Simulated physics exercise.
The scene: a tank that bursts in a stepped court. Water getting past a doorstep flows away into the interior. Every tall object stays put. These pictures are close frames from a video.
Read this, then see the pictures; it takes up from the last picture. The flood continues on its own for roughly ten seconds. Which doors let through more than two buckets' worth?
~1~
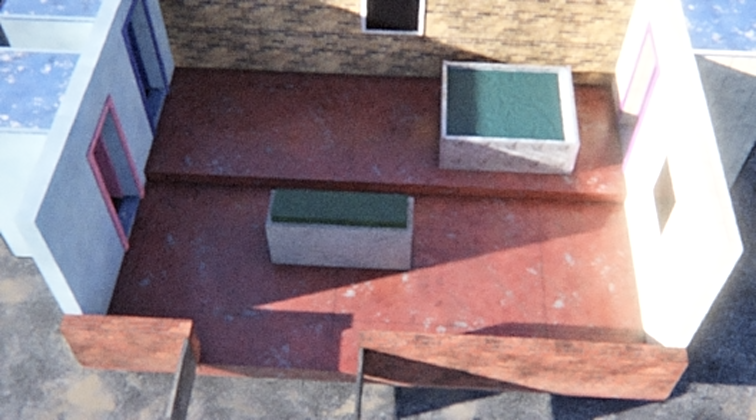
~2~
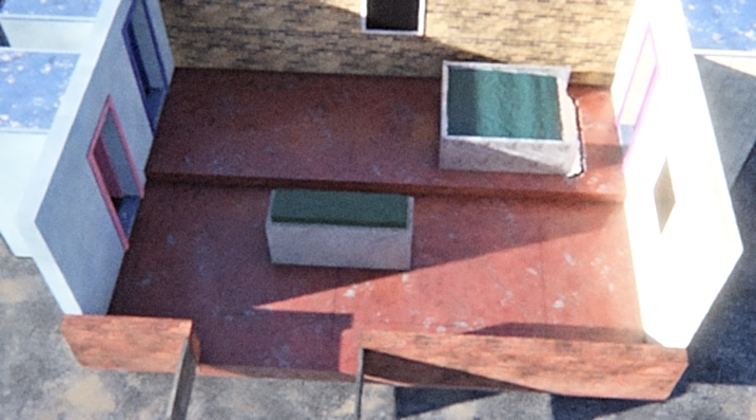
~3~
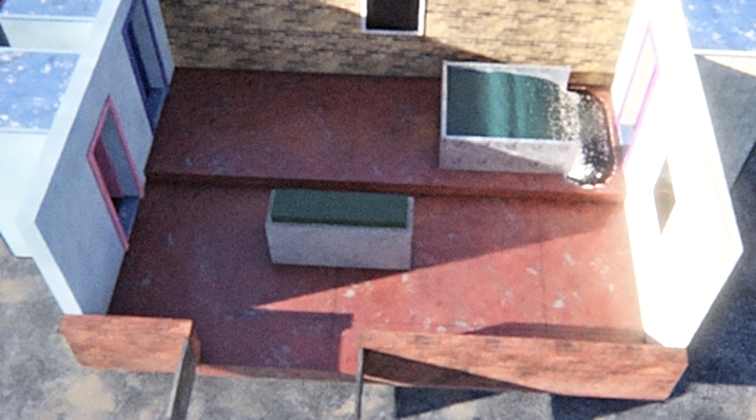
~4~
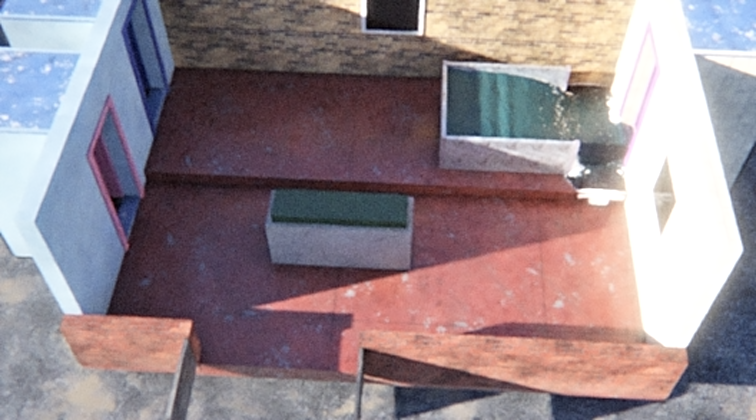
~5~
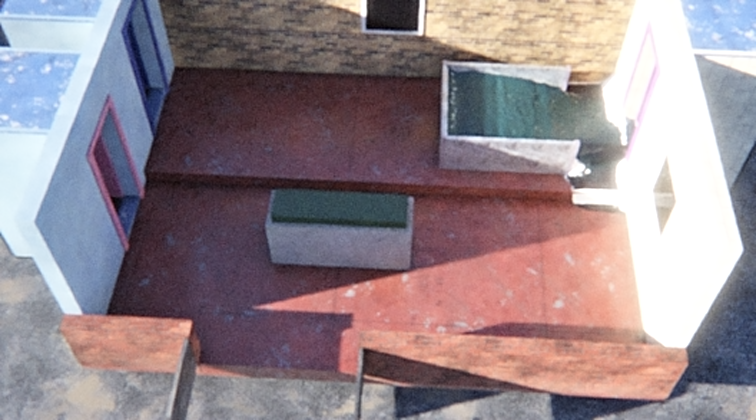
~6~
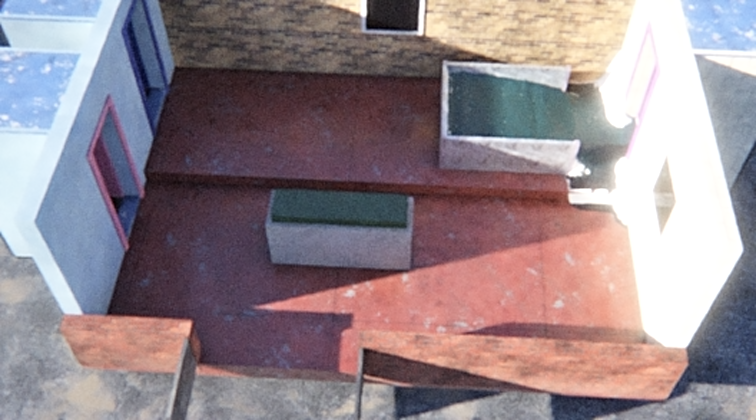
The blue door ends up at or below the line; the pink door ends up at or below the line; the purple door ends up above the line.
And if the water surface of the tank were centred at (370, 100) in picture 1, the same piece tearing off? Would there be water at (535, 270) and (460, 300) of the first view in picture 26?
Result: Inundated; spared.
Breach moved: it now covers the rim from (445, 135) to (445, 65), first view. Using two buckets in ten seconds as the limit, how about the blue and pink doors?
The blue door exceeds the mark, and the pink door exceeds the mark.
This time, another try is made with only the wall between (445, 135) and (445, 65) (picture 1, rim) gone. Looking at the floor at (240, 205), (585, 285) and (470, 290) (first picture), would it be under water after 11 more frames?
Point by point: Soaked; unwetted; unwetted.
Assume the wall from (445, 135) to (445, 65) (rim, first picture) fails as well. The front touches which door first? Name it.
Answer: The blue-painted one.
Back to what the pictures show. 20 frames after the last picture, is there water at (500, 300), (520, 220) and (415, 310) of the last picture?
Point 1: Drenched; point 2: Not wet; point 3: Not wet.
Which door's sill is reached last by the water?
Looking at the pictures, the answer is the pink door.
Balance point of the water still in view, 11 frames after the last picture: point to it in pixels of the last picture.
About (552, 145).
A moment on, water covers 10 % of the floor; the blue door not reached, the pink door not reached, the purple door far over two buckets in.
Next, water covers 20 % of the floor; the blue door not reached, the pink door not reached, the purple door far over two buckets in.
Then, water covers 35 % of the floor; the blue door not reached, the pink door not reached, the purple door far over two buckets in.
Later, water covers 50 % of the floor; the blue door wet at the sill, nothing in, the pink door wet at the sill, nothing in, the purple door far over two buckets in.
In the end, water covers 80 % of the floor; the blue door wet at the sill, nothing in, the pink door wet at the sill, nothing in, the purple door far over two buckets in.
